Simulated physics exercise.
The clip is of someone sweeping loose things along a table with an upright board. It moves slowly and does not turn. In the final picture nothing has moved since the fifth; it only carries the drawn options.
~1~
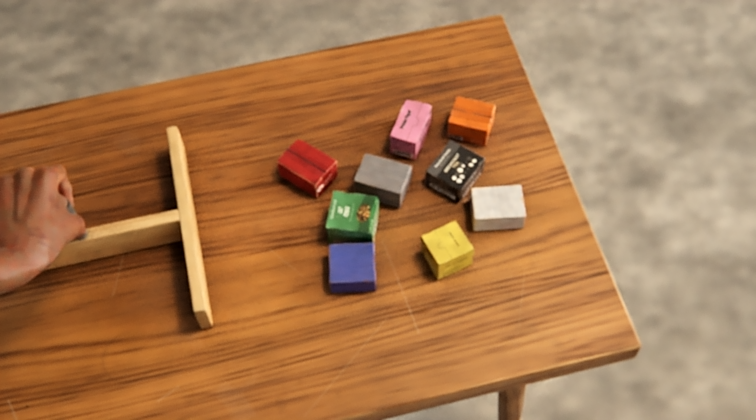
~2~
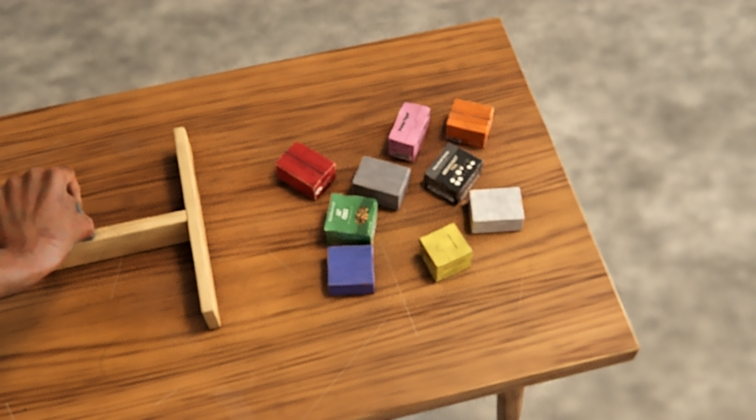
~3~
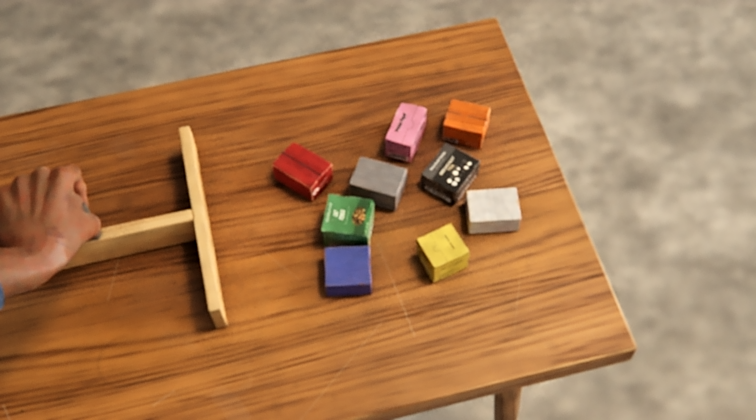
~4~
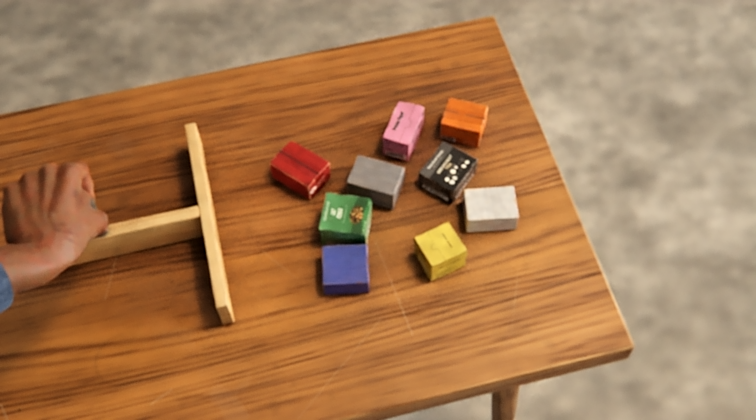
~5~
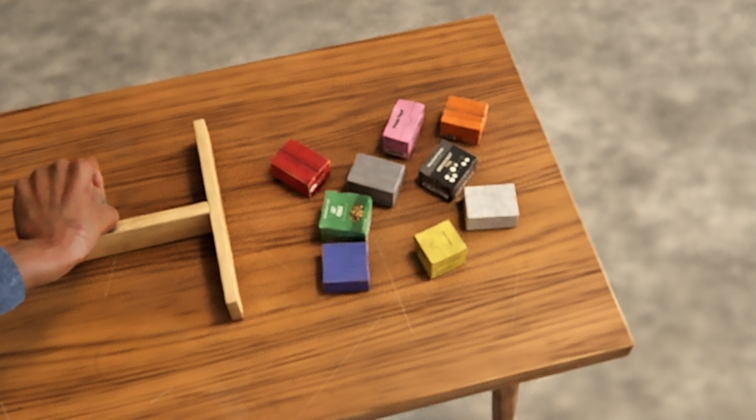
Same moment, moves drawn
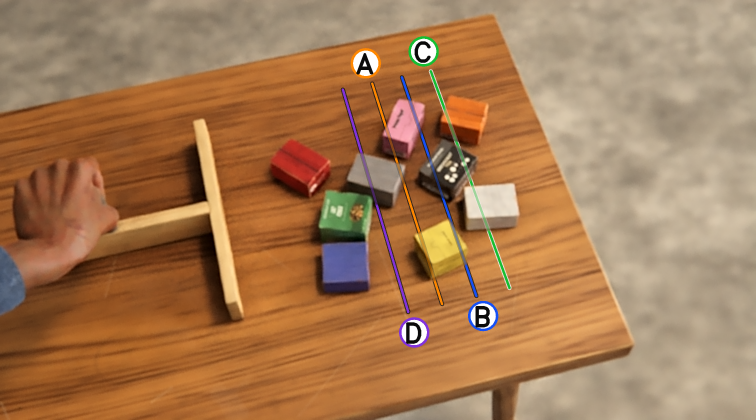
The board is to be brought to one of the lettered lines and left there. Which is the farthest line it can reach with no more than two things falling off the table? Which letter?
No third one falls up to C.
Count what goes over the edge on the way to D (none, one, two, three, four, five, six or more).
In all, none.
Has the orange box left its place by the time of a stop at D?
No.
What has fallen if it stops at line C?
The black packet goes over.
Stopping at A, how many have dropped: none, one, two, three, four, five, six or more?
The count is none.
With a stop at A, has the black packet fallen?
By then, no.
On the marked copy, A at (404, 186); B at (436, 178); C at (467, 172); D at (373, 192).
Following C. Soon after the start, board (306, 185); blue block (355, 266); red box (329, 166).
Later, board (397, 165); black packet (509, 160); white block (517, 211).
In the end, board (465, 150); black packet over the edge; white block (568, 191); one fallen.
As for the rest, A is within the limit but short; B is within the limit but short; D is within the limit but short.
